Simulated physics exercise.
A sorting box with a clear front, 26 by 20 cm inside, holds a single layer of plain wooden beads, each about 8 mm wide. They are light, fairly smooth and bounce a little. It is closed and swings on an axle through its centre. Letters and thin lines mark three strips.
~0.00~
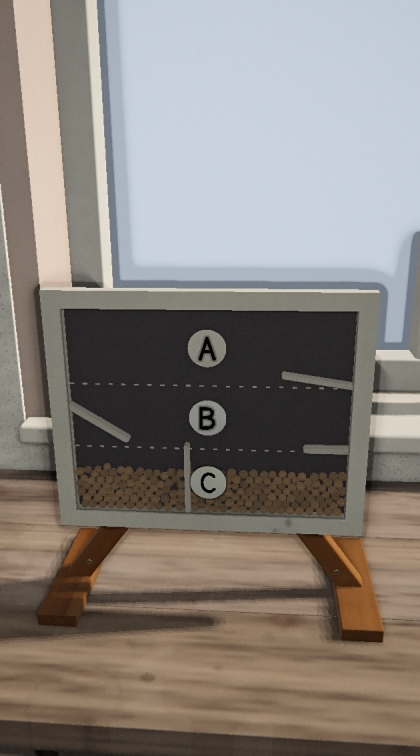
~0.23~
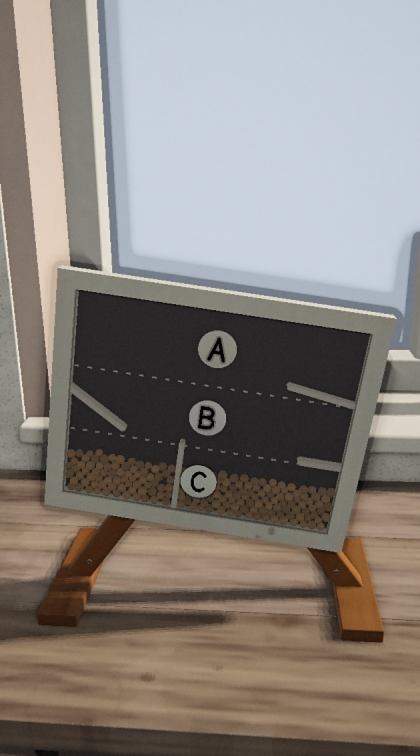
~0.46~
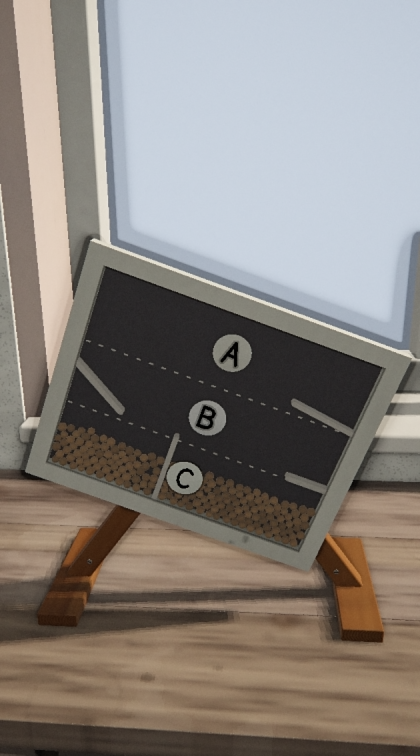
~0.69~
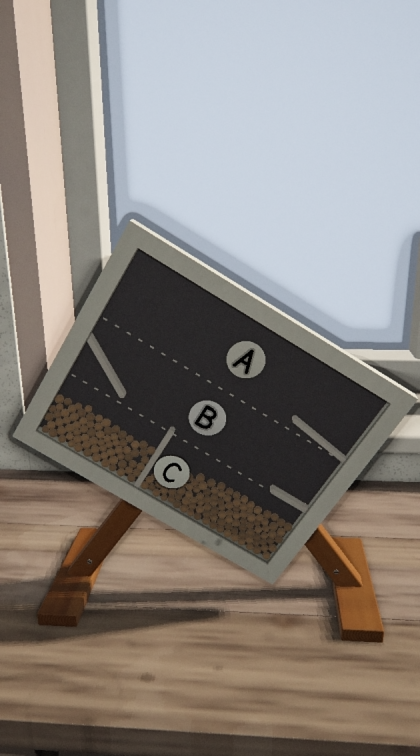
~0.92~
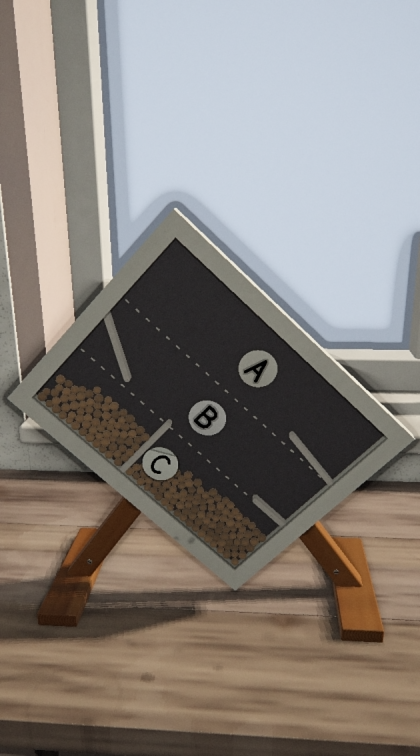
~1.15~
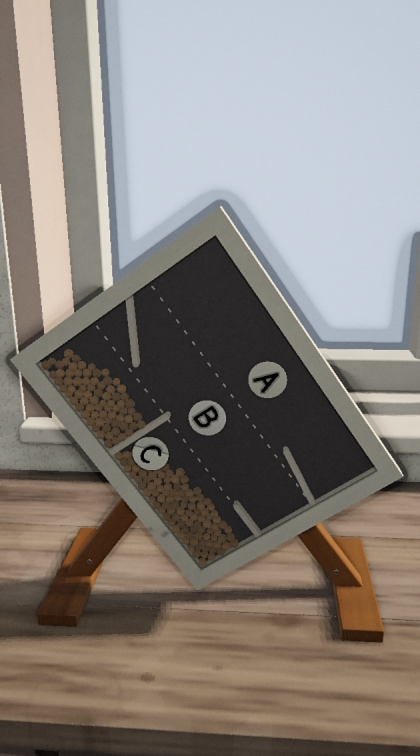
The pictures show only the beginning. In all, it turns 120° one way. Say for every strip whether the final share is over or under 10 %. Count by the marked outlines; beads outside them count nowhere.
A over, B over, C over 10 %.
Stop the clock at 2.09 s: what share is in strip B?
About 30 per cent.
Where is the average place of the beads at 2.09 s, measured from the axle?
Some 6 cm left and 5 cm below.
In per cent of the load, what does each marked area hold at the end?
Strip A: 30; strip B: 30; strip C: 40.
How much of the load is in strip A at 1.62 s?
About 0 per cent.
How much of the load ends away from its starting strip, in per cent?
About 60 per cent.
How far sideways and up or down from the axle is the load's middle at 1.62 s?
About 7 cm left and 4 cm below.
After 1.62 s, it stands 79° clockwise; the beads' middle is 7 cm left of and 4 cm below the centre; B 5 %, C 95 %.
After 2.09 s, it stands 103° clockwise; the beads' middle is 6 cm left of and 5 cm below the centre; B 30 %, C 70 %.
After 2.49 s, it stands 120° clockwise; the beads' middle is 6 cm left of and 7 cm below the centre; A 20 %, B 35 %, C 45 %.
All still by 3.2 s, it stands 120° clockwise; A 30 %, B 30 %, C 40 %.
